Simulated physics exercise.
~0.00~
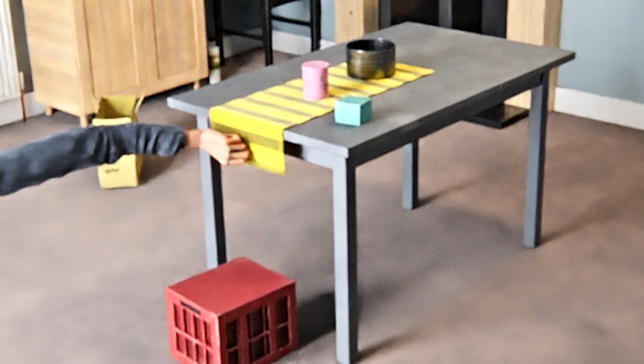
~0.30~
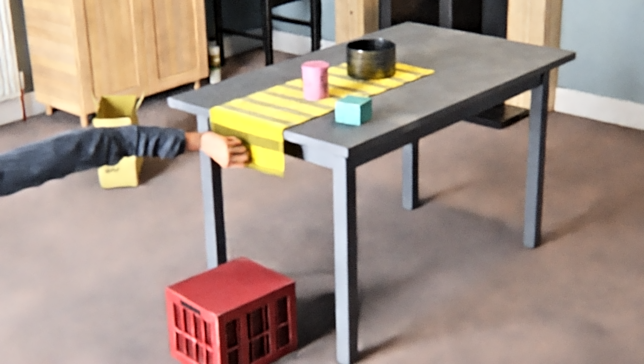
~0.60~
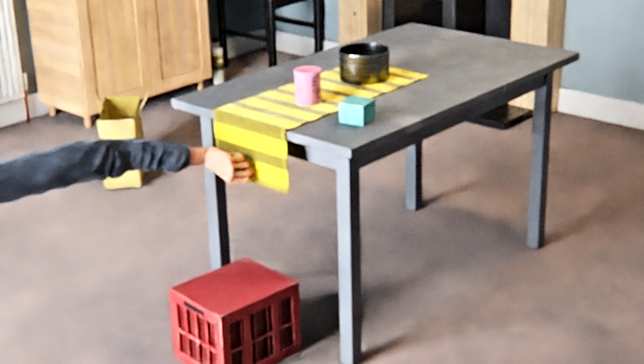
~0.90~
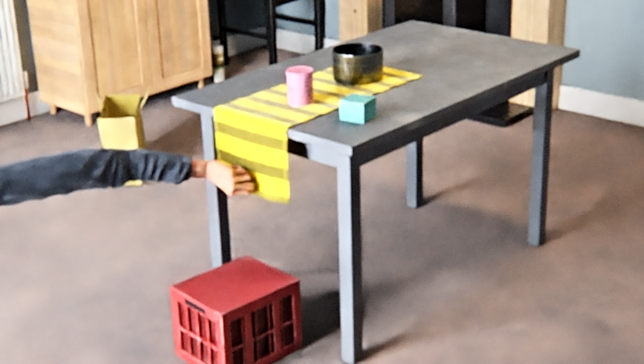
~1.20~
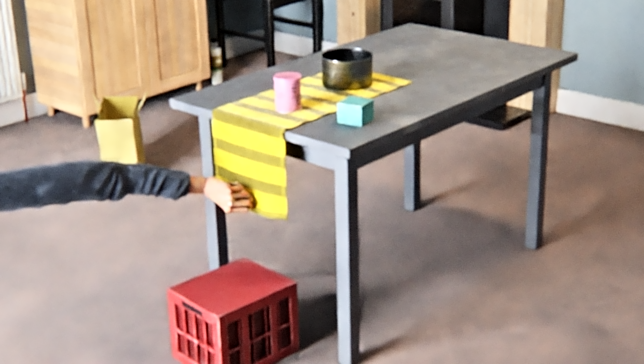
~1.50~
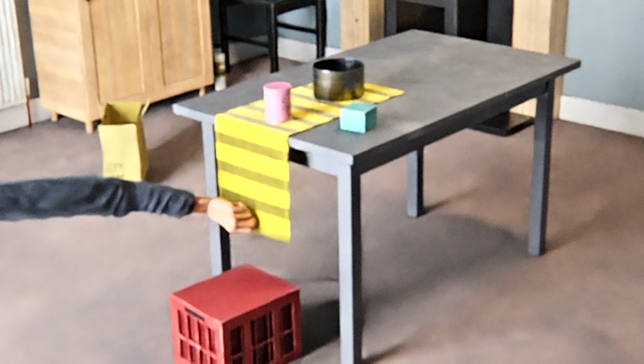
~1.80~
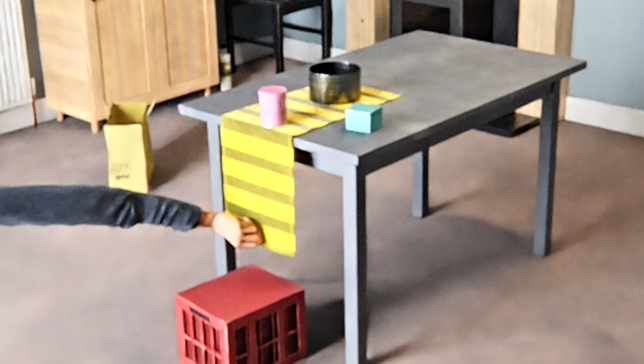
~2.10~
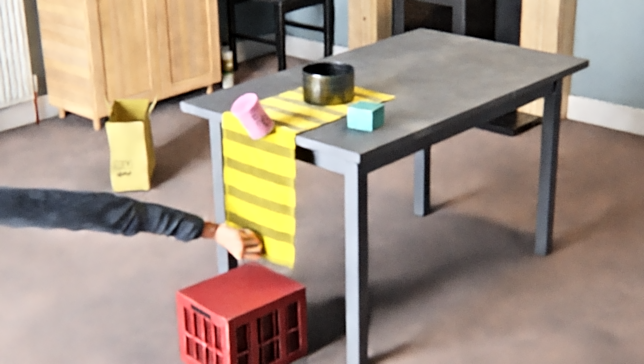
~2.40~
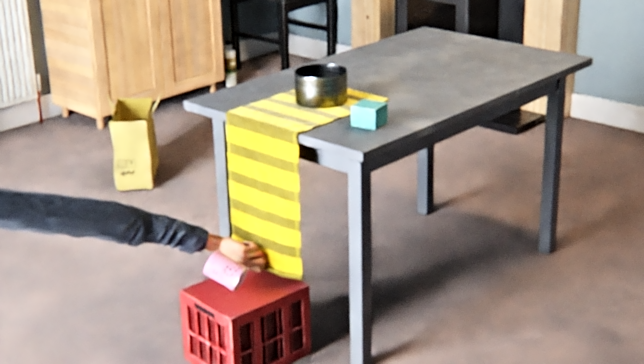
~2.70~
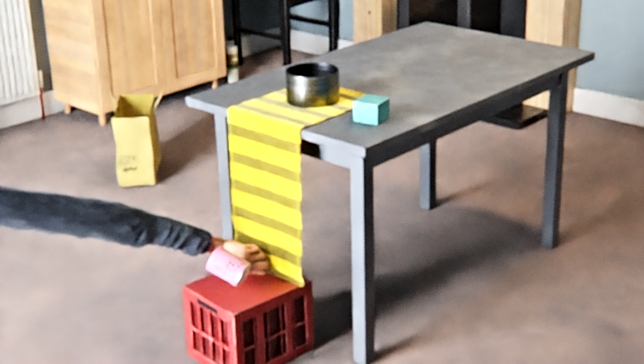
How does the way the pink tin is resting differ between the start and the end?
At the start the pink tin stands upright on the scarf on the table. By the end it is lying on its side down by the red crate.
